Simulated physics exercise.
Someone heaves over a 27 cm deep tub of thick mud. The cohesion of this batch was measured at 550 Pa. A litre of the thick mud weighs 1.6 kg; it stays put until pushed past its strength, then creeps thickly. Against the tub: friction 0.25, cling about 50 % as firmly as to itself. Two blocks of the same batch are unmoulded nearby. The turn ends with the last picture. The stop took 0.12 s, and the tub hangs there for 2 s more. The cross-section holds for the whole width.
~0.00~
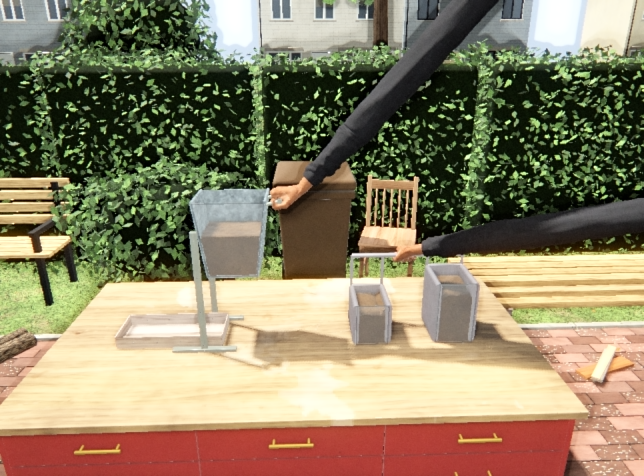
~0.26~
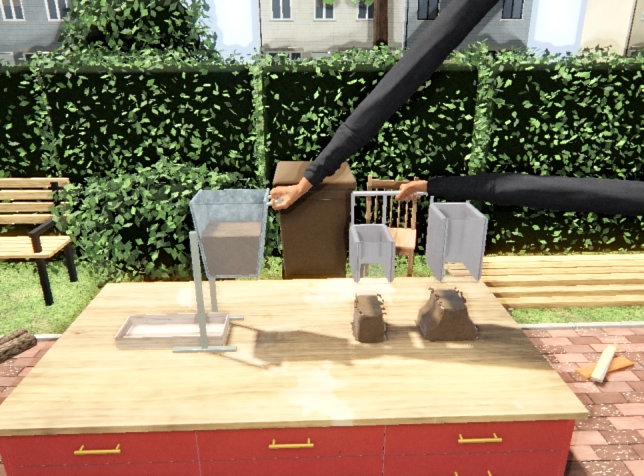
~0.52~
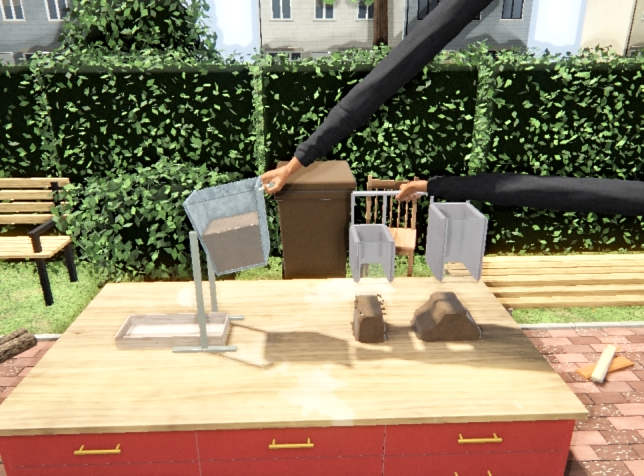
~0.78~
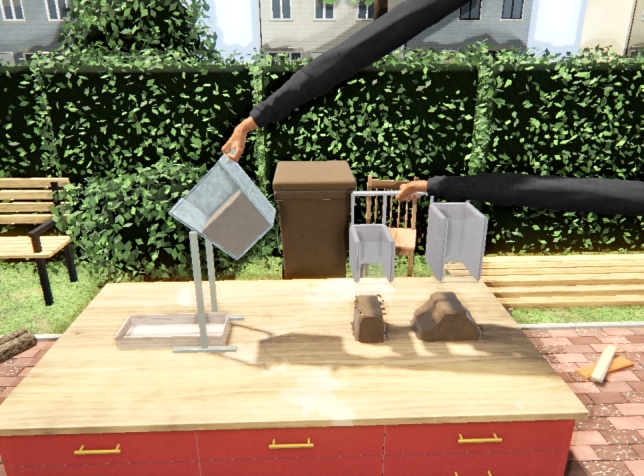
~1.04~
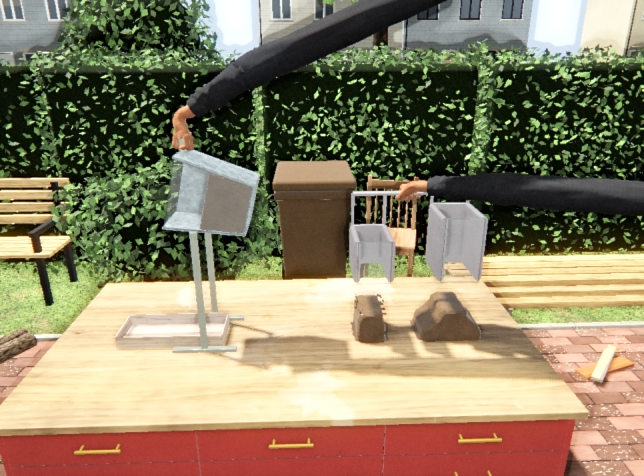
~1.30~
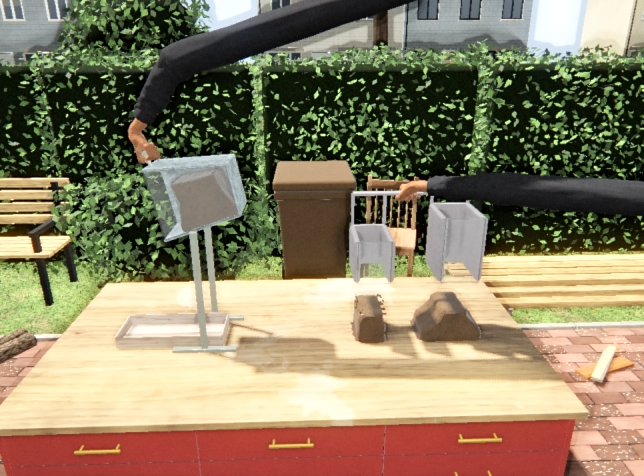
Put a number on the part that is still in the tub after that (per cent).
About 0 %.
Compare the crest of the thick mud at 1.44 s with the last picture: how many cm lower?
About 6 cm.
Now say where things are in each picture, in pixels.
In the first picture, handle-side rim at (263, 202), tilt 0 degrees; crest of the thick mud at (252, 236); block heights 13 cm, 21 cm (left to right).
In the second picture, handle-side rim at (263, 202), tilt 0 degrees; crest of the thick mud at (252, 236); block heights 13 cm, 15 cm (left to right).
In the third picture, handle-side rim at (254, 189), tilt 12 degrees; crest of the thick mud at (255, 224); block heights 13 cm, 13 cm (left to right).
In the fourth picture, handle-side rim at (218, 163), tilt 44 degrees; crest of the thick mud at (240, 194); block heights 13 cm, 13 cm (left to right).
In the fifth picture, handle-side rim at (173, 159), tilt 76 degrees; crest of the thick mud at (210, 174); block heights 13 cm, 13 cm (left to right).
In the sixth picture, handle-side rim at (143, 173), tilt 101 degrees; crest of the thick mud at (212, 175); block heights 13 cm, 13 cm (left to right).
After 1.44 s, the tub is at 101 degrees and holds 95 %.
After 1.61 s, the tub is at 101 degrees and holds 52 %.
After 1.78 s, the tub is at 101 degrees and holds 20 %.
After 1.95 s, the tub is at 101 degrees and holds 0 %.
After 3.30 s, the tub is at 101 degrees and holds 0 %.
